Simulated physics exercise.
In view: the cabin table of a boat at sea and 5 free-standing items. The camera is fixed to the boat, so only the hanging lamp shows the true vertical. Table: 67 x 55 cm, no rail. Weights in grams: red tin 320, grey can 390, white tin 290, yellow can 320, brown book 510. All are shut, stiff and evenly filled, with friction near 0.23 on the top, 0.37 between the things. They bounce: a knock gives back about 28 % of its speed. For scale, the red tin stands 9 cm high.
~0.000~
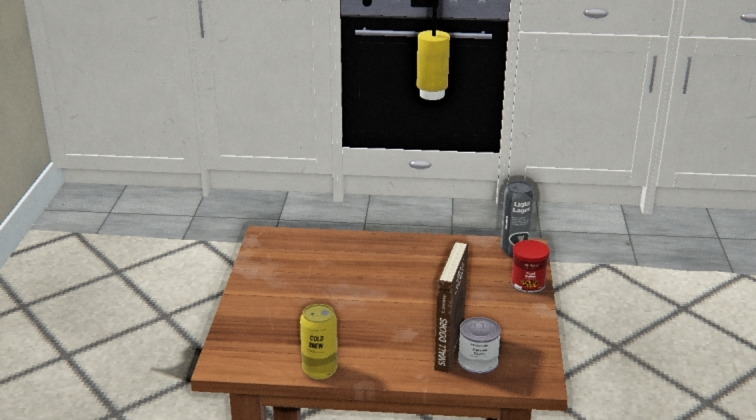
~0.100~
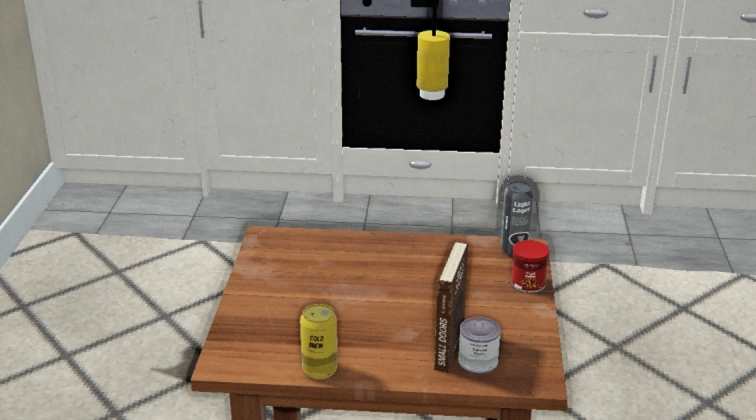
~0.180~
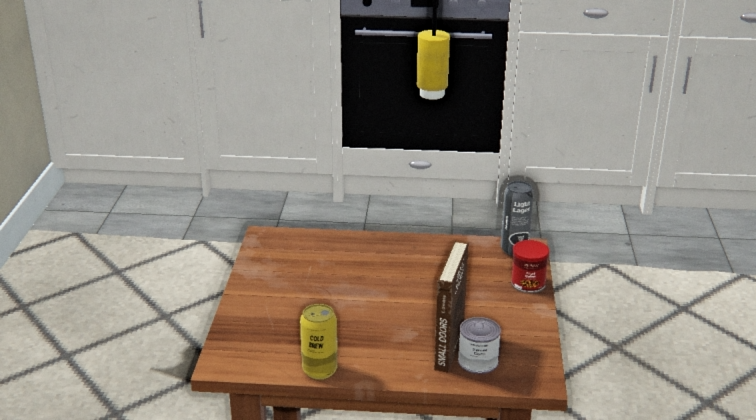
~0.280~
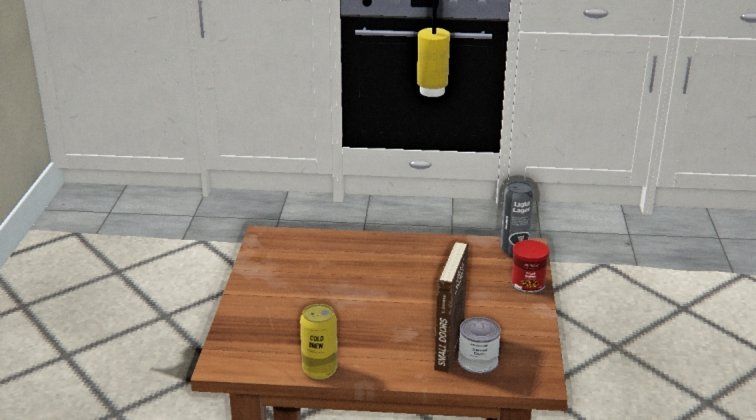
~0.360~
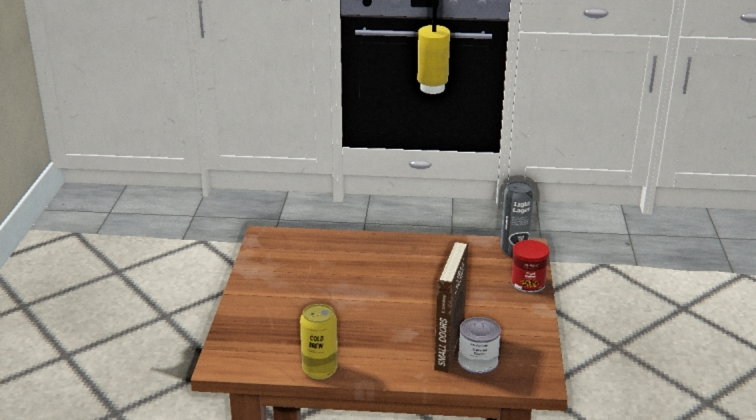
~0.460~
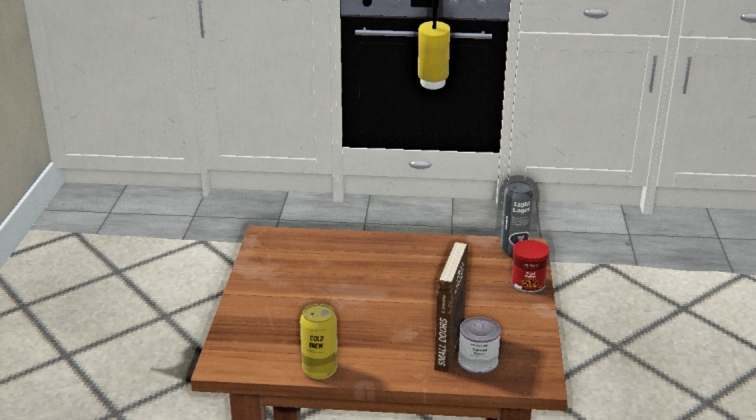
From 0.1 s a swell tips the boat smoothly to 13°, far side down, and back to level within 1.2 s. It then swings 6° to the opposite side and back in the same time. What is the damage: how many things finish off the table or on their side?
Tipped or gone: Not one.
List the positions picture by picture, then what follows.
In the first frame, boat level; red tin (530, 266); grey can (517, 219).
In the second frame, boat level; brown book (451, 306); white tin (479, 345).
In the third frame, boat level; yellow can (319, 343); brown book (451, 306).
In the fourth frame, floor tilted 3°, far side down; white tin (479, 345); yellow can (319, 343).
In the fifth frame, floor tilted 5°, far side down; brown book (451, 306); white tin (479, 345).
In the sixth frame, floor tilted 9°, far side down; red tin (530, 266); grey can (517, 219).
Around 1.26 s, boat level.
Around 1.96 s, floor tilted 6°, near side down.
Finally (3.0 s), all 5 still in place (within 5 cm). Final places as that camera would see them, red tin near (530, 266), grey can near (517, 219).
